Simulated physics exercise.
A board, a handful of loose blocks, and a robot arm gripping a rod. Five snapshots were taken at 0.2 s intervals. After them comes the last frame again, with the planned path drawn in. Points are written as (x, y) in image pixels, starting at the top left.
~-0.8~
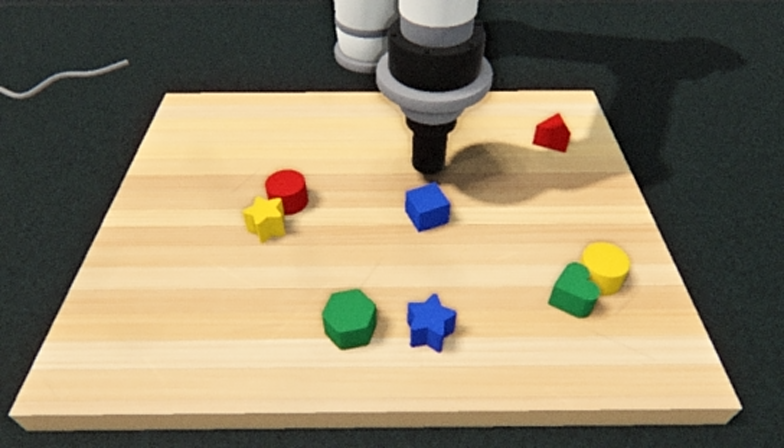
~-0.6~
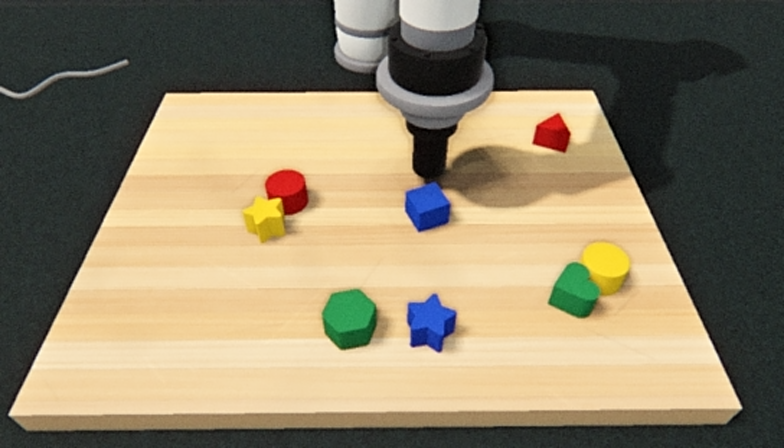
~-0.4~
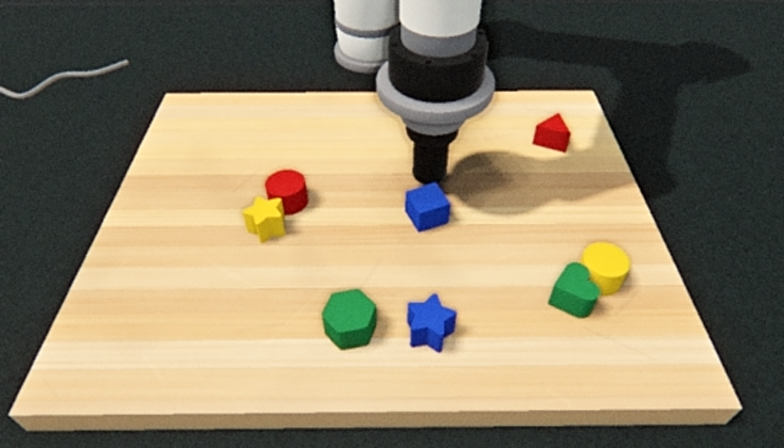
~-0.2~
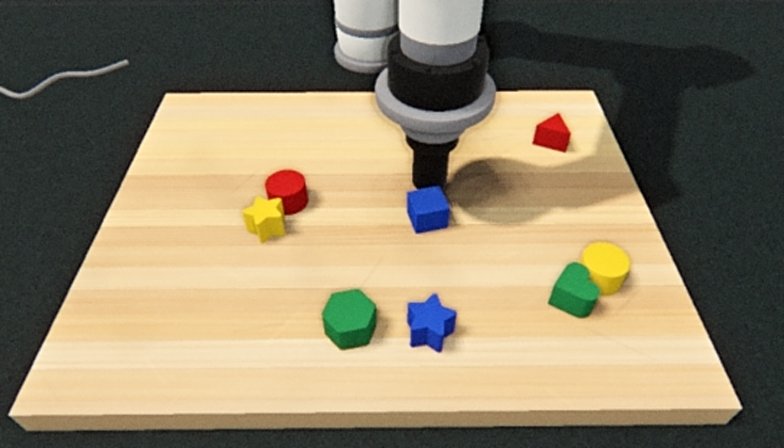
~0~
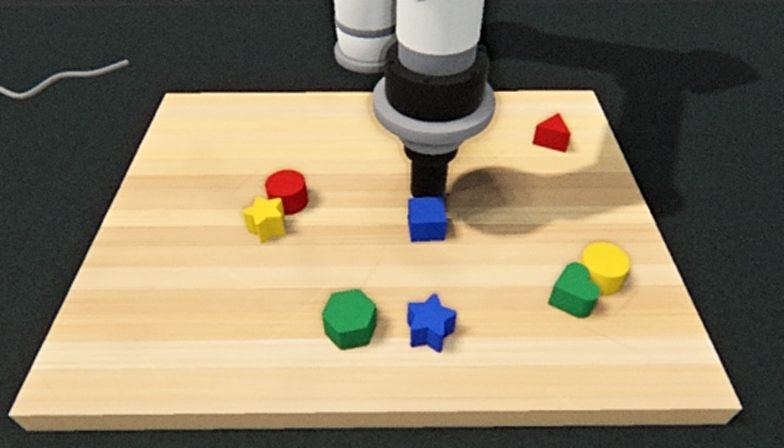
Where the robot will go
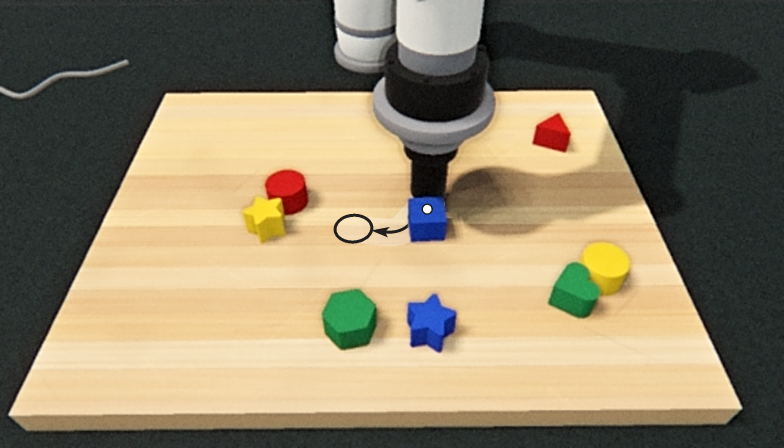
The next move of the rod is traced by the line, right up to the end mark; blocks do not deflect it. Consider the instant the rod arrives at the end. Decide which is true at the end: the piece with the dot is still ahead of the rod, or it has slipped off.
I think it loses its spot in front.
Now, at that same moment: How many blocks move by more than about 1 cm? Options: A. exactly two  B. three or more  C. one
Choice C: One.
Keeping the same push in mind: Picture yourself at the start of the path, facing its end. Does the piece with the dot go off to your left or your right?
Well, taking the path from its start to its end as straight ahead, the piece with the dot moves to the left.
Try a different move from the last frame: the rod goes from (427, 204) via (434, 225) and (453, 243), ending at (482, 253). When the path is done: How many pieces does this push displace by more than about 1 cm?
Here I'd predict a lone block moving more than 1 cm.
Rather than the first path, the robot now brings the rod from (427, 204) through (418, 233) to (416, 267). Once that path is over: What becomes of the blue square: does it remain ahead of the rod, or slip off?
The blue square stays in front.
The line goes from (427, 204) via (411, 222) and (385, 232), ending at (353, 228); the dot is on the blue square.
The first path, step by step. One third of the way, rod at (411, 212); blue square at (422, 229), turned 15° anticlockwise.
Two thirds of the way, rod at (384, 221); blue square at (421, 234), turned 25° anticlockwise.
At the end, rod at (353, 217); red disc unmoved; blue square at (421, 234), turned 25° anticlockwise.
